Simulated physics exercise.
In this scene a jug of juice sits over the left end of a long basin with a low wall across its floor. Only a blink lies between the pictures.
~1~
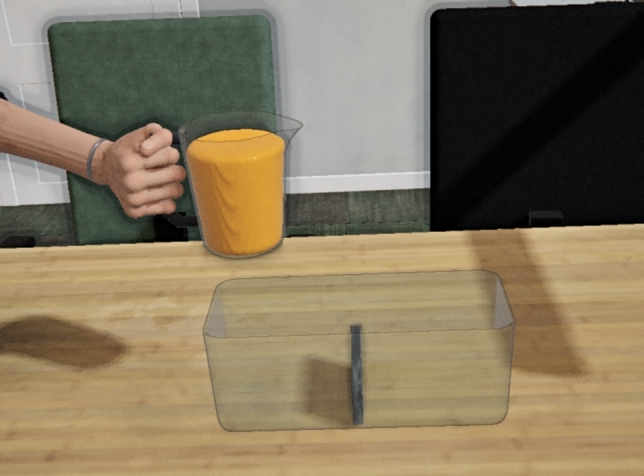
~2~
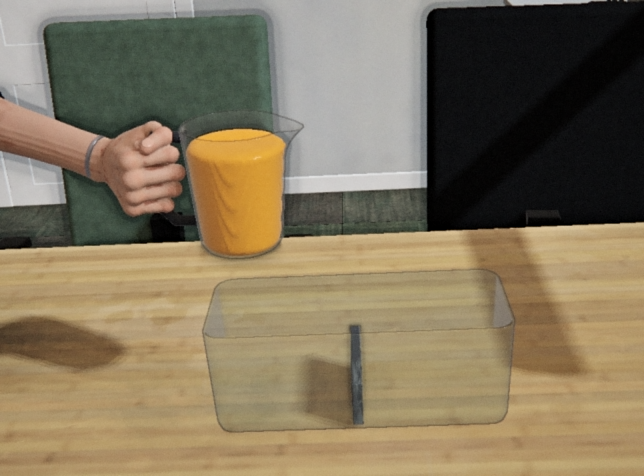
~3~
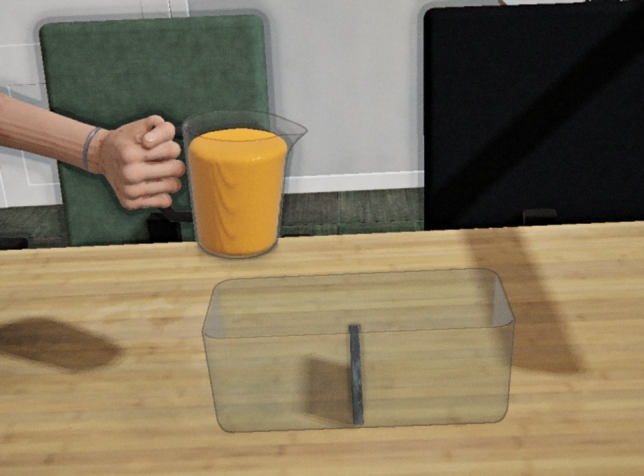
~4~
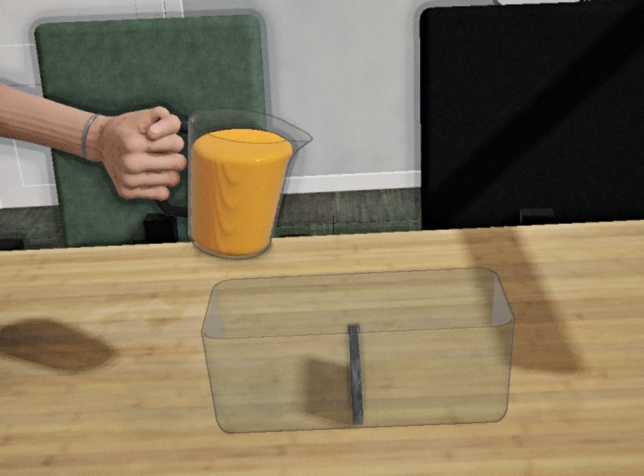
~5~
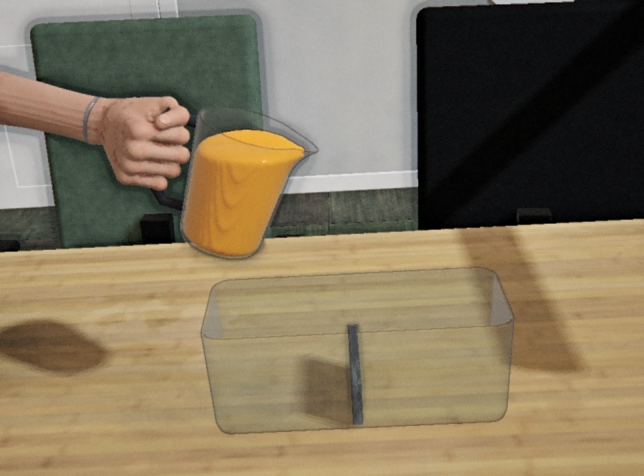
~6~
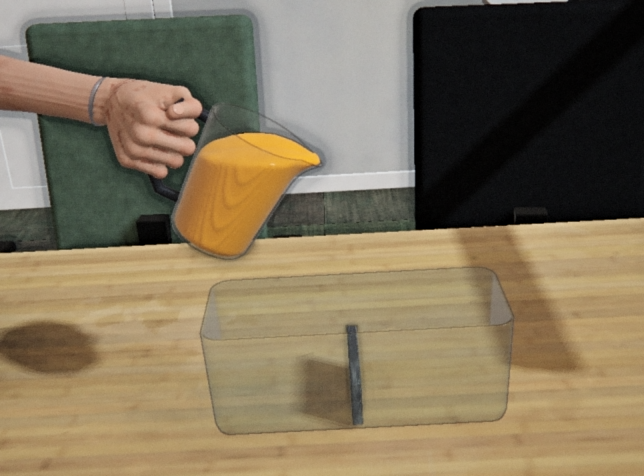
A hand reaching in from the left grips a clear jug of orange juice above the back edge of a pale wooden table, seen from slightly above. On the table sits a long, clear basin with a low dark wall across its middle, and behind stand a green panel and a black one. The hand tilts the jug rightward, gently then further, and the juice slants toward the spout as the view drifts very slightly.
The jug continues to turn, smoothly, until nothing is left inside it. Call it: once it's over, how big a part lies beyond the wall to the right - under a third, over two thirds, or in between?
Over two thirds.
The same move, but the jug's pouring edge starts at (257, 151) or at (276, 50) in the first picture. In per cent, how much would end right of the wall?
10 and 90 per cent.
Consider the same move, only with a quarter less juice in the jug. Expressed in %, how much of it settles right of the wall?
Some 90 parts in a hundred, give or take.
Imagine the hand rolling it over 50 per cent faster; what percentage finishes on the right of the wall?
Close to 90 per cent.
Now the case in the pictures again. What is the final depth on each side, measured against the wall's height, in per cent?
Left: About 0; right: About 60.
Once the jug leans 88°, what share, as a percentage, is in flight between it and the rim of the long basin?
Near 25 parts in a hundred.
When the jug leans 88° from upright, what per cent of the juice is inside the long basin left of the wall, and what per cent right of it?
Left 0, right 15.
A moment on, the jug is tipped on its side and 62 per cent is still to pour, 0 is left of the wall and 14 right of it.
Next, the jug is tipped right over and 20 per cent is still to pour, 3 is left of the wall and 59 right of it.
Then the jug is tipped right over and 3 per cent is still to pour, 4 is left of the wall and 88 right of it.
Later the jug is tipped right over and 0 per cent is still to pour, 7 is left of the wall and 92 right of it.
In the end 7 per cent lies left of the wall, 92 right of it and 1 outside.
